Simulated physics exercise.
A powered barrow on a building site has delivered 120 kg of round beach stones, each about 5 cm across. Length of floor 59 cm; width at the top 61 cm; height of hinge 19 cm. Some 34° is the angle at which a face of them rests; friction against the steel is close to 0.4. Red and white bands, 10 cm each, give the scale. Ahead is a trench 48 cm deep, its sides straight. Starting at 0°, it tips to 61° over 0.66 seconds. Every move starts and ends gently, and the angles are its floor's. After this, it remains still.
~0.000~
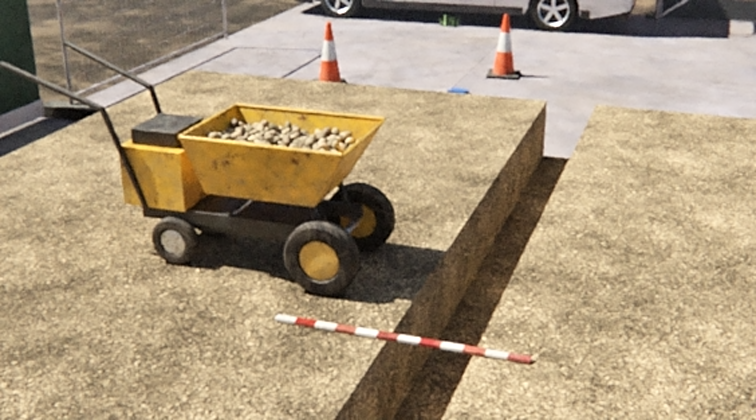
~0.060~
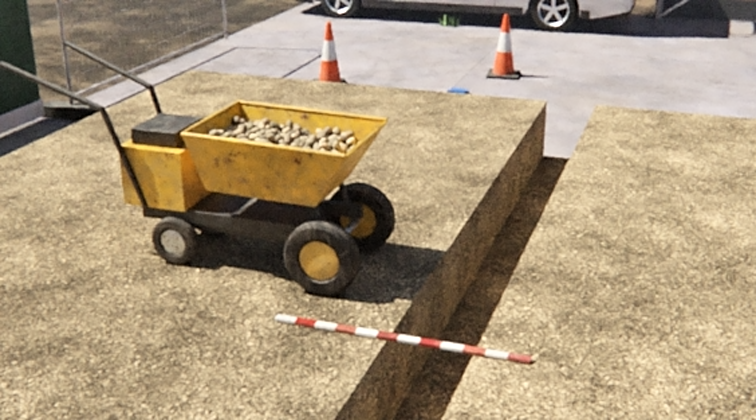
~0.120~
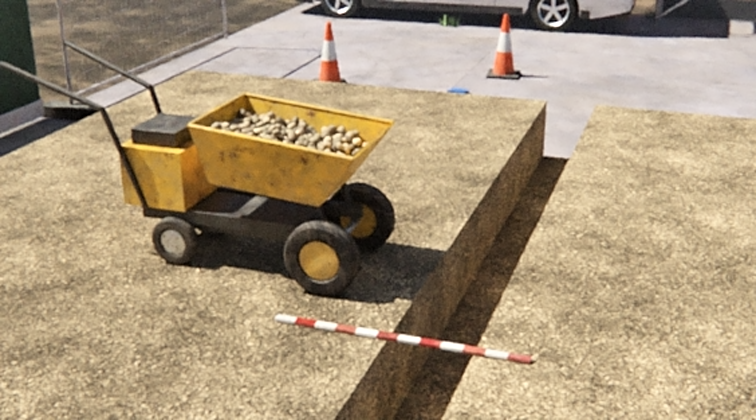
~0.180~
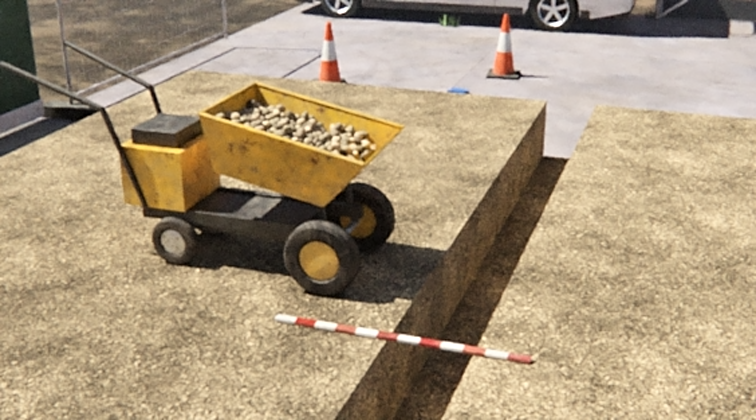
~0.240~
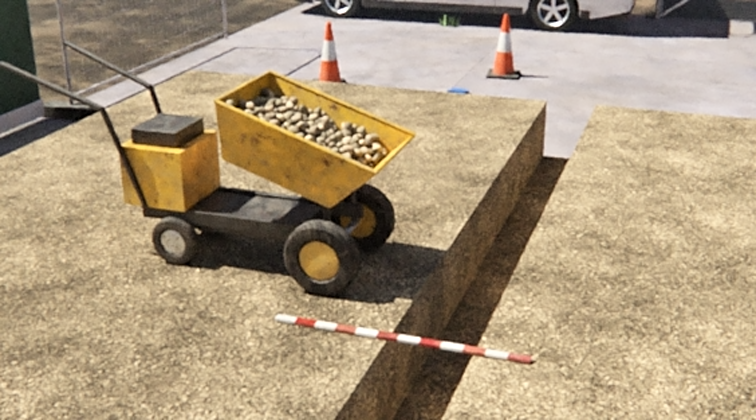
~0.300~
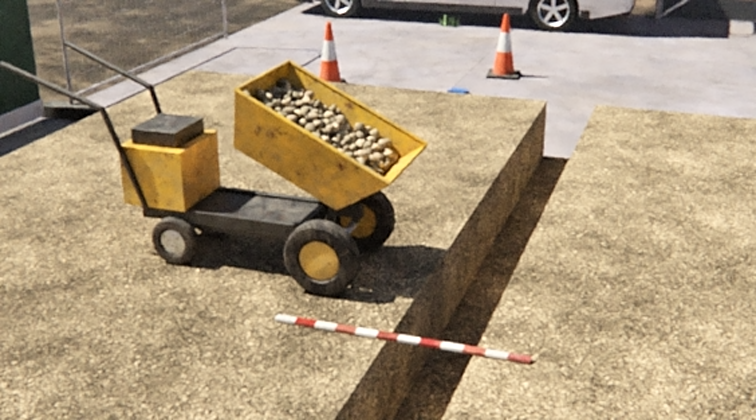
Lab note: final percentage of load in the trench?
Approx. 39 %.
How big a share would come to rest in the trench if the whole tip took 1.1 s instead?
Roughly 50% would finish there.
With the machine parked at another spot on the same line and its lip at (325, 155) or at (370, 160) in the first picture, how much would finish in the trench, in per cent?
Around 50 and then 20 percent.
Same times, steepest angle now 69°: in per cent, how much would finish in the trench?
Then close to 55 per cent.
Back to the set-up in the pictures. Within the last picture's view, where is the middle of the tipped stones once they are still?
Resting centre: About (495, 360).
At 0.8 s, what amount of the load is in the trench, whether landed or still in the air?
Approx. 15 % of the load.
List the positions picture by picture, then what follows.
In the first frame, the tray is at 0°, its lip at (342, 155); the top of the load is at (284, 133).
In the second frame, lip at (345, 156), floor tilted 1°, highest stones at (270, 127); the stones move at 0.4 m/s on average.
In the third frame, lip at (353, 159), floor tilted 5°, highest stones at (259, 122); the stones move at 0.7 m/s on average.
In the fourth frame, lip at (364, 165), floor tilted 11°, highest stones at (258, 111); the stones move at 1.0 m/s on average.
In the fifth frame, lip at (377, 173), floor tilted 18°, highest stones at (264, 101); the stones move at 1.2 m/s on average.
In the sixth frame, lip at (390, 184), floor tilted 26°, highest stones at (280, 90); the stones move at 1.3 m/s on average.
After 0.5 s the floor is at 52°; 100 % in the tray; the foremost stones are at (416, 198).
After 0.8 s the floor is at 61°; 87 % in the tray, 13 % in the trench; the foremost stones are at (492, 271).
After 1.1 s the floor is at 61°; 44 % in the tray, 22 % in the trench, 34 % past the trench; the foremost stones are at (637, 314).
After 3.1 s the floor is at 61°; 26 % in the tray, 39 % in the trench, 35 % past the trench; the foremost stones are past the picture's edge.
